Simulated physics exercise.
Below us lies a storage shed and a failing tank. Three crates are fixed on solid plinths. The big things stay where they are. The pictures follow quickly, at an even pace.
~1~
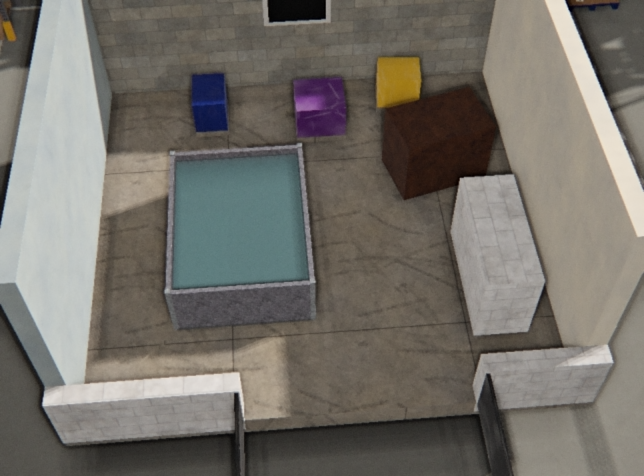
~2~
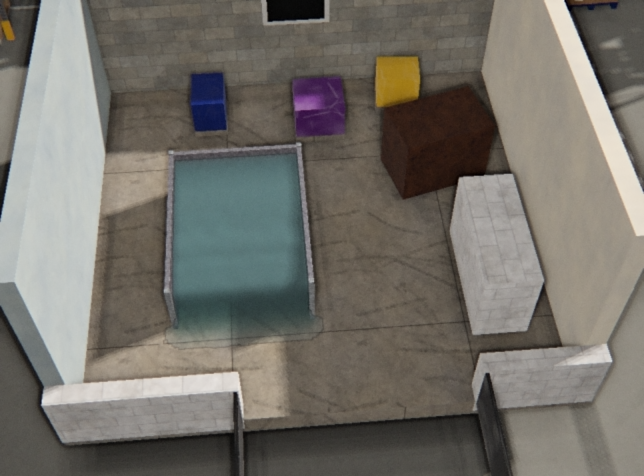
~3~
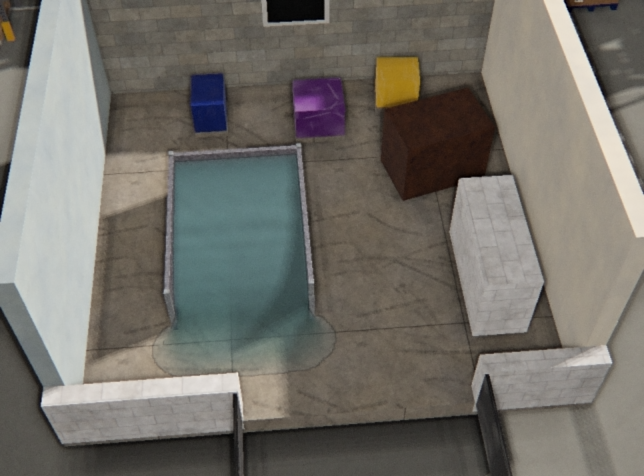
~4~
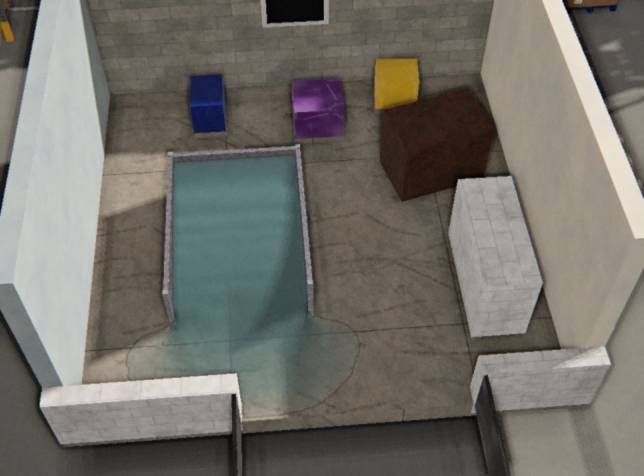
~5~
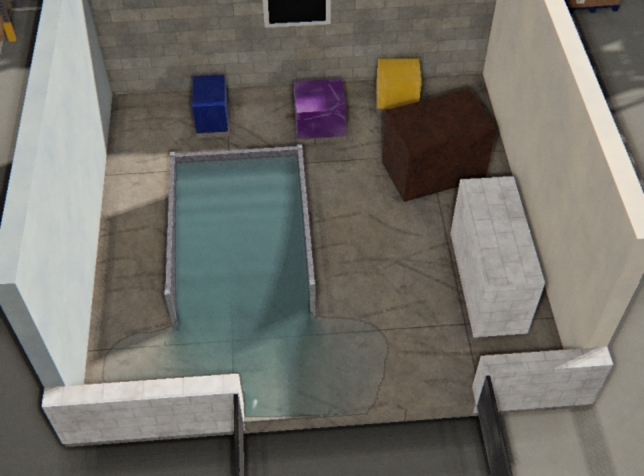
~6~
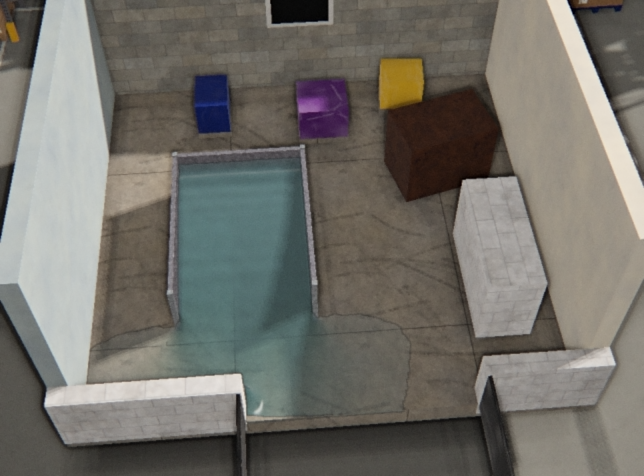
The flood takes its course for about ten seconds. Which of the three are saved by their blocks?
In the end: The yellow crate stays dry; the blue crate gets wet; the purple crate stays dry.
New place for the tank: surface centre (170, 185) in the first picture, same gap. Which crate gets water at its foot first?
First comes the blue-painted one.
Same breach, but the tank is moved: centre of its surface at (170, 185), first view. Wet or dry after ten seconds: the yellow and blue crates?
My reading: Yellow stays dry, blue escapes it.
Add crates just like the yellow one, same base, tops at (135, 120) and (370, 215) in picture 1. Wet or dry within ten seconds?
In turn: Takes water, escapes it.
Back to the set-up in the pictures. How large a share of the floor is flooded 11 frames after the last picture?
Close to 25 %.
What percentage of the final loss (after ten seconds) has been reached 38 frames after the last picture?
I make it 90 per cent.
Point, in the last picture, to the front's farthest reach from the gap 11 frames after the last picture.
Close to (513, 383).
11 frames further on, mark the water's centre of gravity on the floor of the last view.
Around (217, 313).
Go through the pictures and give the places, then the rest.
Still water in the open tank at (239, 218), in the first frame.
Water pours out at (243, 310) and has run to (169, 331), in the second frame.
Water pours out at (243, 312) and has run to (159, 353), in the third frame.
The front is at a hidden place, out from the gap at (242, 314), in the fourth frame.
The front is at a hidden place, out from the gap at (244, 314), in the fifth frame.
Water pours out at (246, 315) and has run to a hidden place, in the sixth frame.
A moment on, water covers 20 % of the floor; the yellow crate not reached, the blue crate not reached, the purple crate not reached.
Next, water covers 25 % of the floor; the yellow crate not reached, the blue crate not reached, the purple crate not reached.
Then, water covers 40 % of the floor; the yellow crate not reached, the blue crate water round its plinth, the purple crate not reached.
Later, water covers 60 % of the floor; the yellow crate water round its plinth, the blue crate water round its plinth, the purple crate water round its plinth.
In the end, water covers 90 % of the floor; the yellow crate stayed above the water, the blue crate was topped, the purple crate stayed above the water.
